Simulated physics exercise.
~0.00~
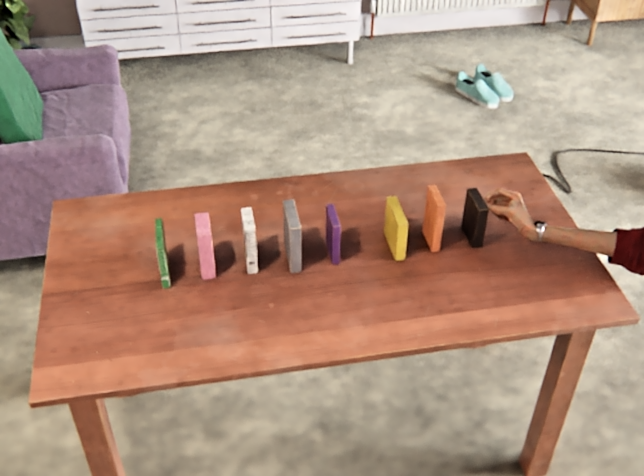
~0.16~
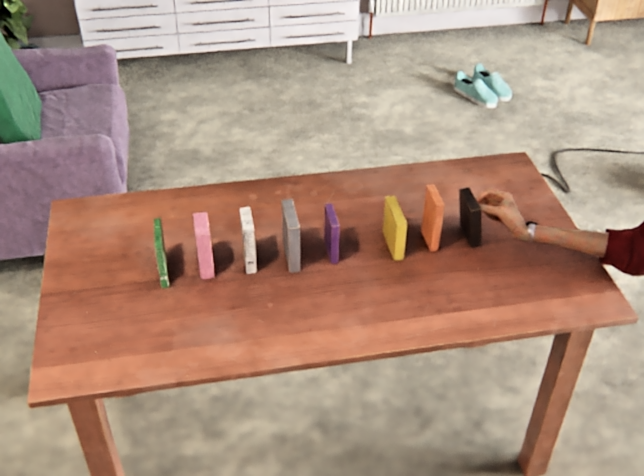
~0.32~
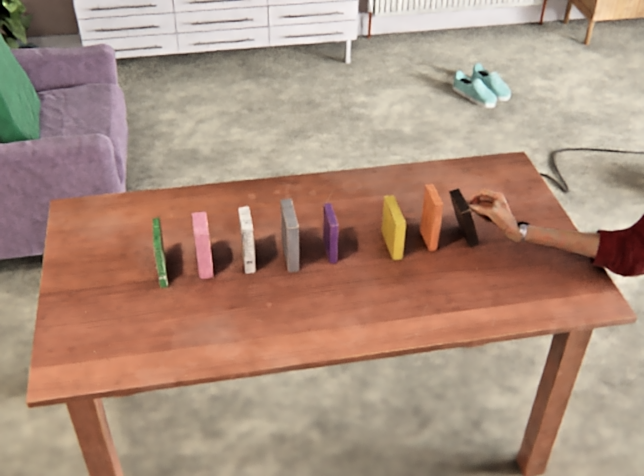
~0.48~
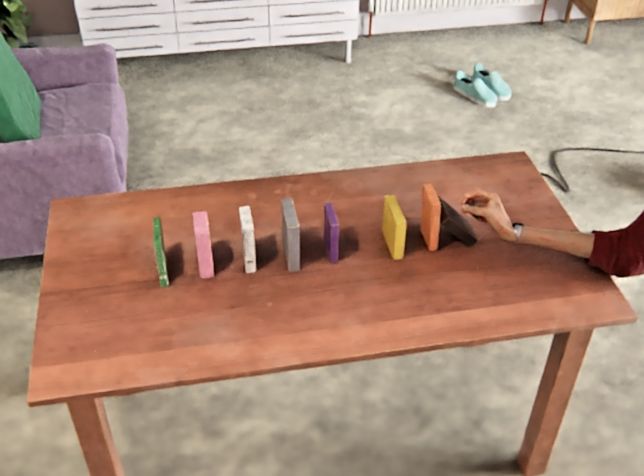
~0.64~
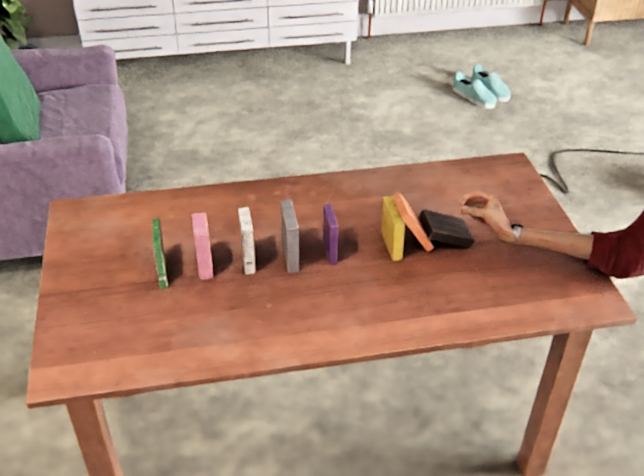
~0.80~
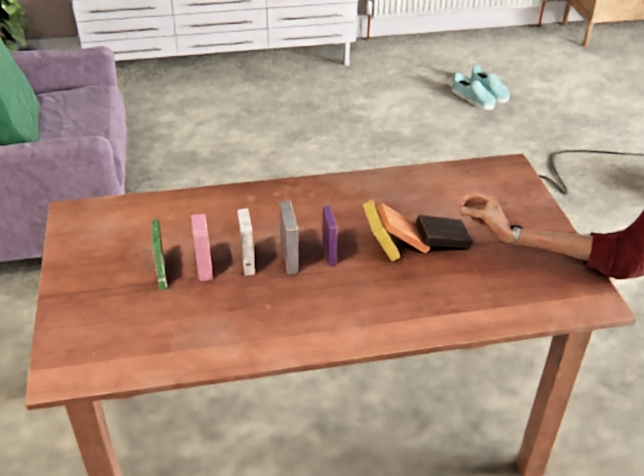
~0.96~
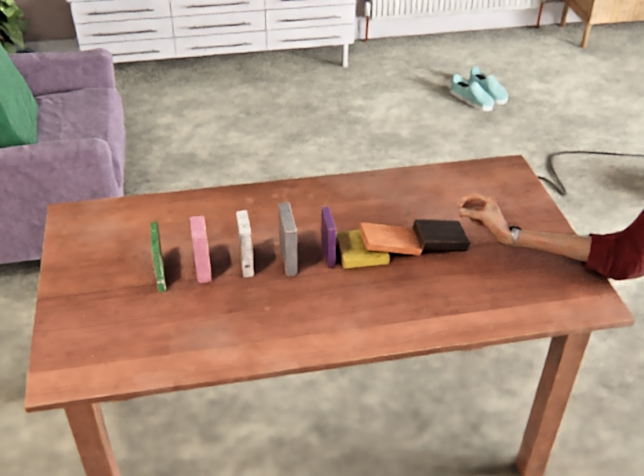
The clip opens on a row of eight thin, coloured blocks standing on end along a wooden table, with a hand reaching in from the right to touch the black one. The hand slowly pushes the top of the black block to the left until it tips against the orange block beside it. The black block drops onto the table as the orange one leans into the yellow, and the hand stays back. The orange and yellow blocks then topple leftward. At the end those three lie flat, while the purple, grey, white, pink and green ones still stand.
